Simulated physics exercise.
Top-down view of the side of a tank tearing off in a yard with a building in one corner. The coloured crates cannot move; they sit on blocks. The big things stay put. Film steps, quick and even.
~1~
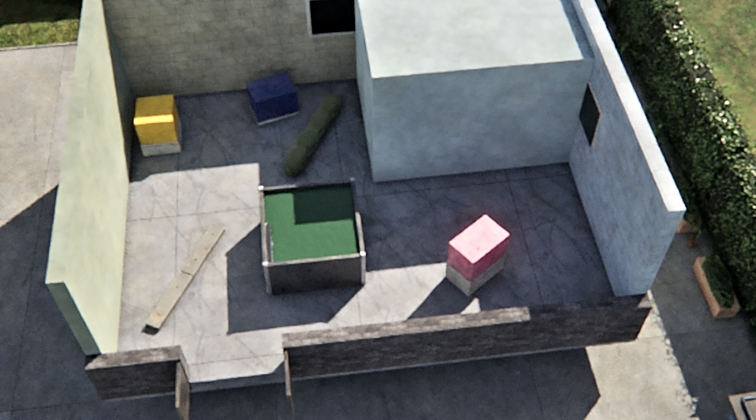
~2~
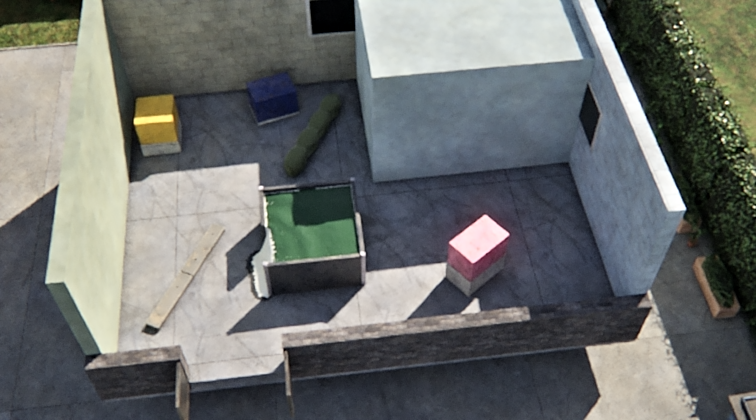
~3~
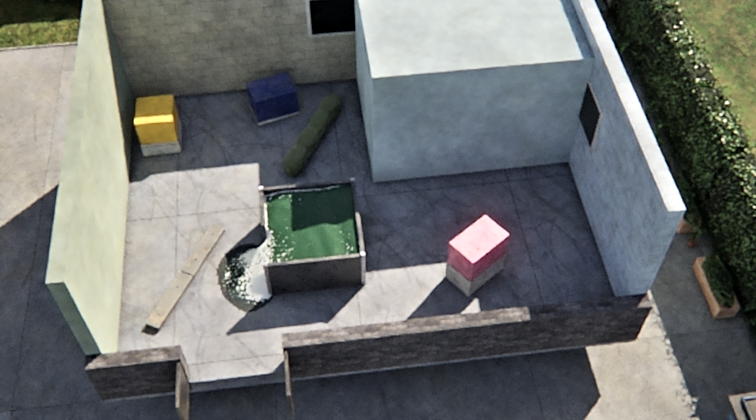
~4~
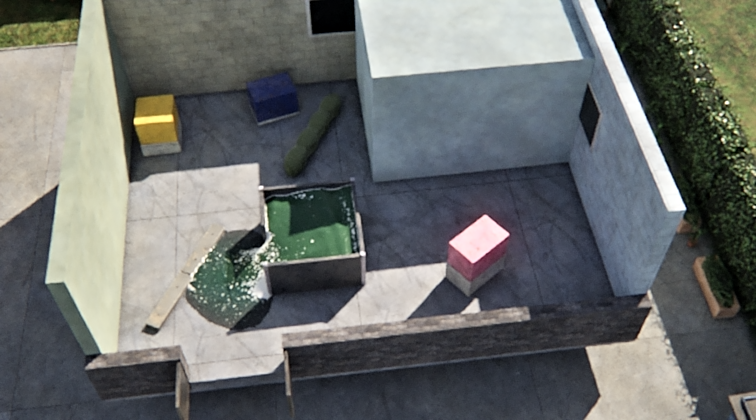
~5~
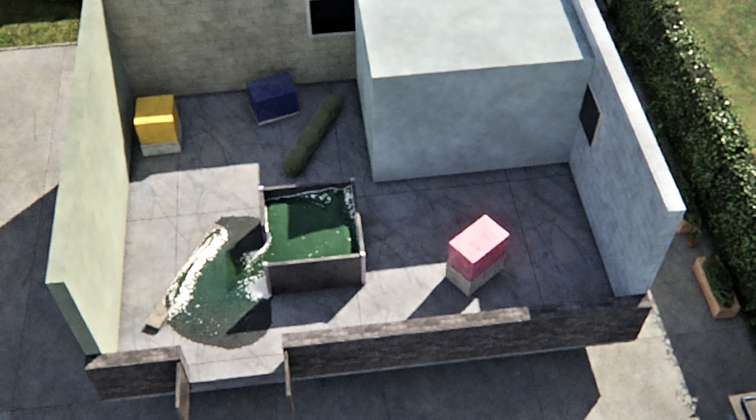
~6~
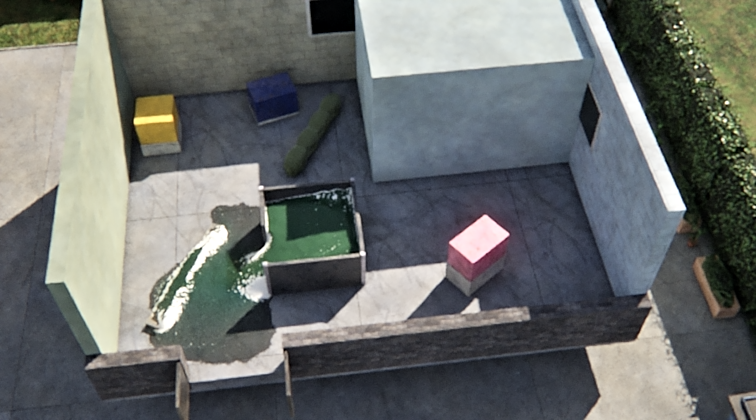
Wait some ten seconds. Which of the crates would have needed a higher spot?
My prediction: The pink crate is never reached. The yellow crate is never reached. The blue crate is reached.
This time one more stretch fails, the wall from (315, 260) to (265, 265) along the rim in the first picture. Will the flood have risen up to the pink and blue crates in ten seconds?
Taking them in turn, the pink crate is missed and the blue crate is missed.
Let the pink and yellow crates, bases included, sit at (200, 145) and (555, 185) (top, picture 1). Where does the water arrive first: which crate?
The one in pink is first.
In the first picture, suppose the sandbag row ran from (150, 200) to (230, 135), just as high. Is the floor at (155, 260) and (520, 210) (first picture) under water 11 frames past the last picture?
As listed: Flooded, dry.
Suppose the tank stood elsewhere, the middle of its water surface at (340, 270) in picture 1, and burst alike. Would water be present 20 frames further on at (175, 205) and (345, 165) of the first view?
Taking the spots in order: Swamped, bare.
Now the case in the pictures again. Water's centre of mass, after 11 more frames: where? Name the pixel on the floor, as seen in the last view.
At roughly (237, 272).
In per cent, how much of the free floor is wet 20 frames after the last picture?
Around 35 percent.
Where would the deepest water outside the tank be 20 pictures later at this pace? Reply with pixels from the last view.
Roughly at (119, 337).
A moment on, water covers 20 % of the floor; the pink crate not reached, the yellow crate not reached, the blue crate not reached.
Next, water covers 25 % of the floor; the pink crate not reached, the yellow crate water round its plinth, the blue crate not reached.
Then, water covers 35 % of the floor; the pink crate not reached, the yellow crate water round its plinth, the blue crate water round its plinth.
Later, water covers 55 % of the floor; the pink crate water round its plinth, the yellow crate water round its plinth, the blue crate water round its plinth.
In the end, water covers 70 % of the floor; the pink crate stayed above the water, the yellow crate stayed above the water, the blue crate was topped.
